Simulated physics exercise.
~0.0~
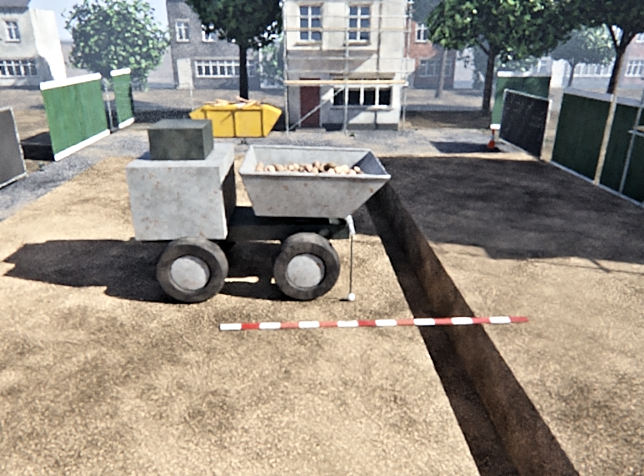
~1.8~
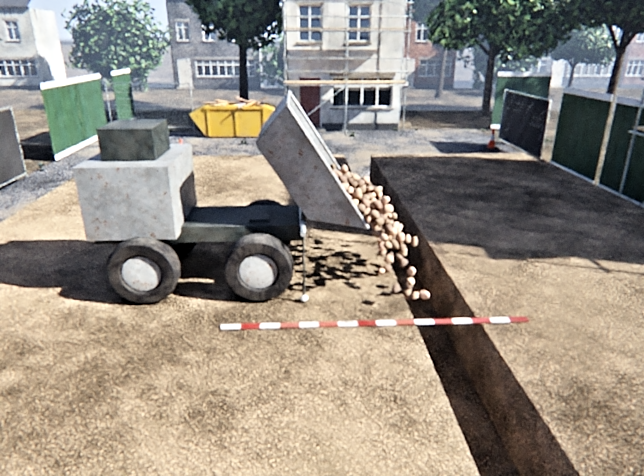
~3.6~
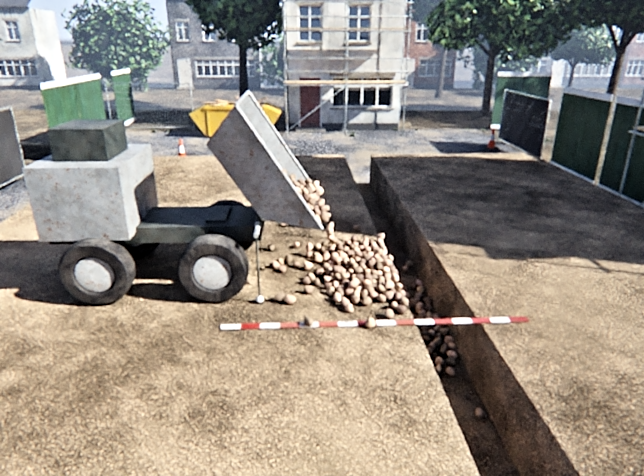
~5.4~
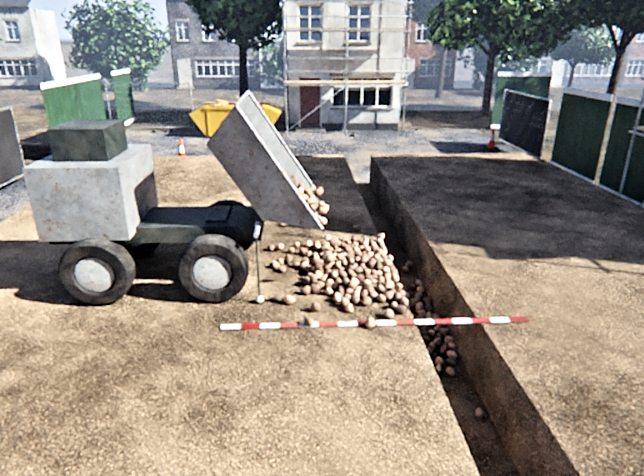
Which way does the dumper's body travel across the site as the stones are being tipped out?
It travels to the left, drawing away from the trench along with the rest of the machine.
